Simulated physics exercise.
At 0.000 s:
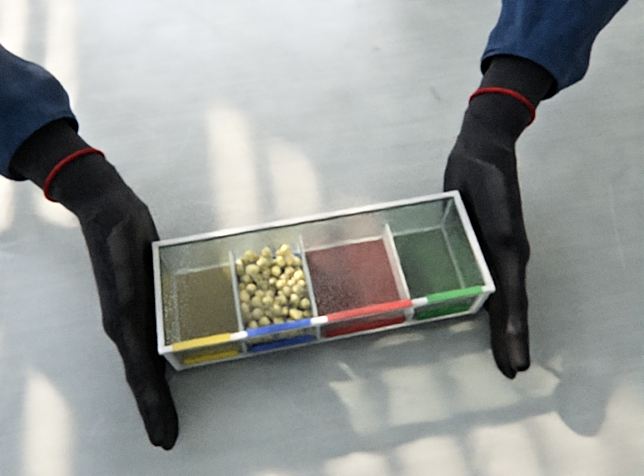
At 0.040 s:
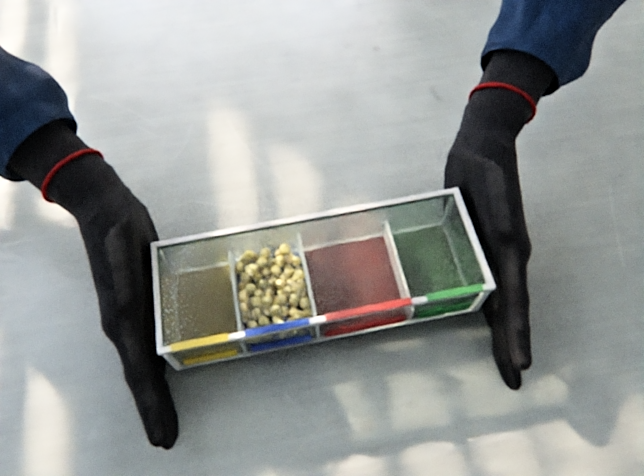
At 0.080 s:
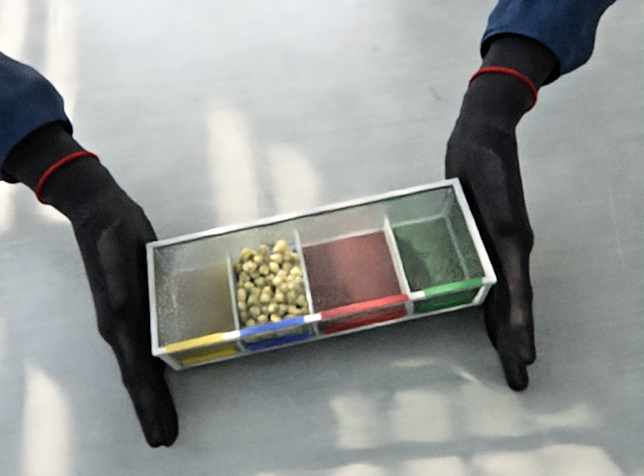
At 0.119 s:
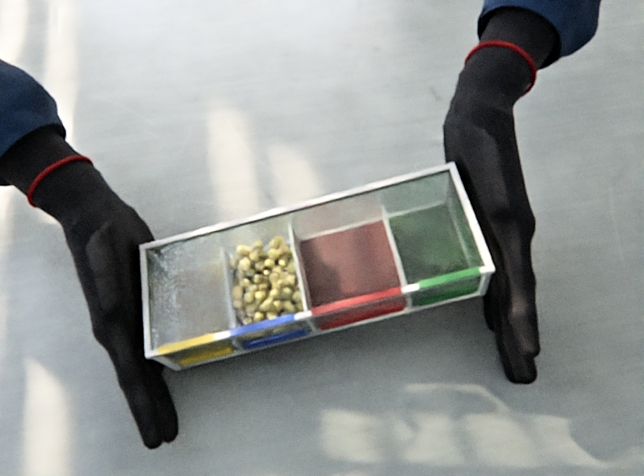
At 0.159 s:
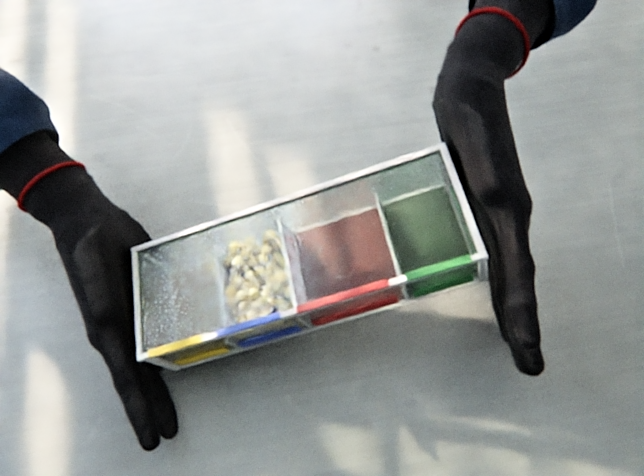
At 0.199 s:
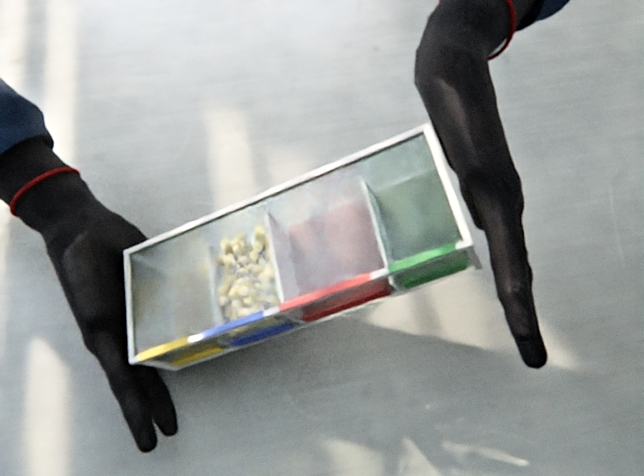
In the video, two black-gloved hands hold a clear box with yellow, blue, red and green sections, pale beans in the blue one, and tilt it steadily, raising its right end while the left hand stays low.
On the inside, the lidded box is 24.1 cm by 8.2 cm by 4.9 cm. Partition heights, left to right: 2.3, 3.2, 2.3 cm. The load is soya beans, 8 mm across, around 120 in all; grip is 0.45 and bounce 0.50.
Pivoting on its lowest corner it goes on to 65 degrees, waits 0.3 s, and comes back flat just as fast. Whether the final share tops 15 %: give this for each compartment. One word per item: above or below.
In order - red: Below; blue: Above; green: Below; yellow: Above.
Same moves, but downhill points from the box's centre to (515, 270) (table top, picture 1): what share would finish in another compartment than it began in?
My guess is roughly 15 percent.
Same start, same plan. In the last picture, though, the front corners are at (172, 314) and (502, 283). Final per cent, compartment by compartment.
The compartments end with red 5 per cent, blue 95 per cent, green 5 per cent and yellow 0 per cent.
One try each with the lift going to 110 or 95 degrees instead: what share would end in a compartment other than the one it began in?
Close to 100 in a hundred first, and 90 in a hundred second.
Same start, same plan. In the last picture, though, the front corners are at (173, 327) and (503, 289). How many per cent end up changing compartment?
Estimate: Around 10 %.
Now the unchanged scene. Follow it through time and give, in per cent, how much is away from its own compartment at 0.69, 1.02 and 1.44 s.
In order: 25, then 25, then 25.
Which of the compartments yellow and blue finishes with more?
Blue compartment.
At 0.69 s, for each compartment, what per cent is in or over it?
Red = 0, blue = 75, green = 0, yellow = 25 (percent).
After 0.69 s, tilt 65 degrees; blue 75 %, yellow 25 %.
After 1.02 s, tilt 37 degrees; blue 75 %, yellow 25 %.
After 1.44 s, tilt 0 degrees; blue 75 %, yellow 25 %.
In the end, at 1.9 s, red 0 %, blue 75 %, green 0 %, yellow 25 %.
